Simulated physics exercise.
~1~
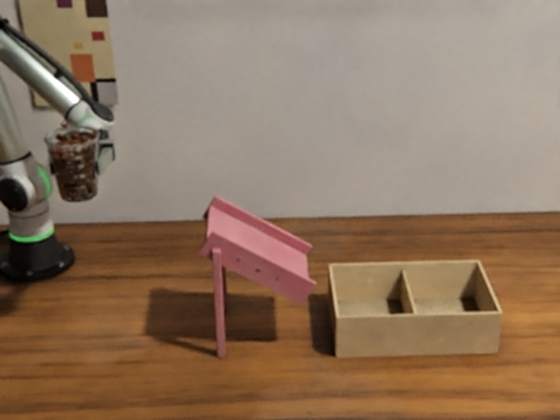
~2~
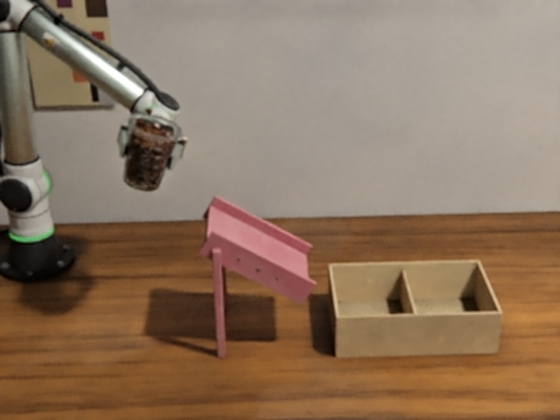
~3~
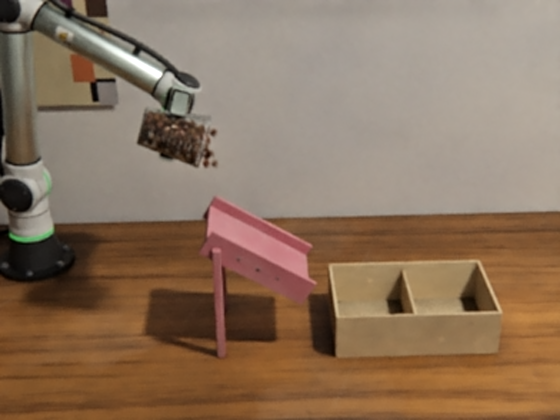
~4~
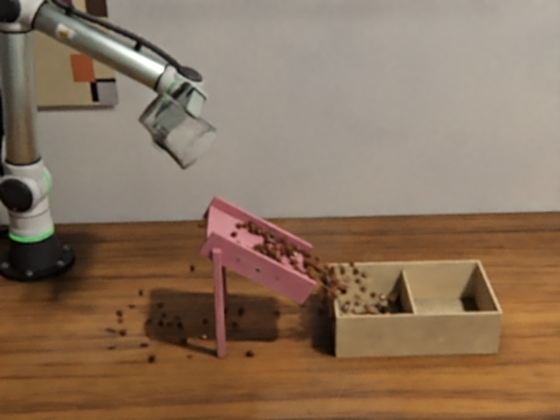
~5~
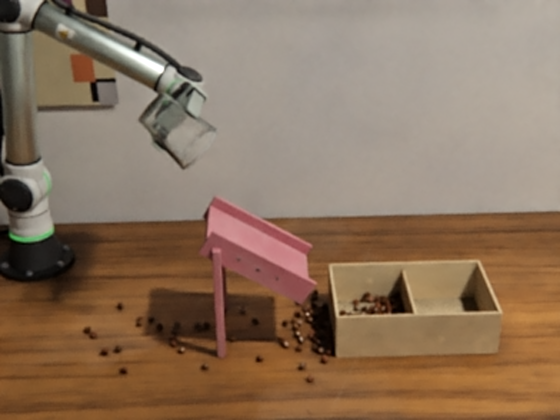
Robot arm tipping a clear tumbler of brown pellets over a pink chute, some landing in a divided box, others scattering on the table.
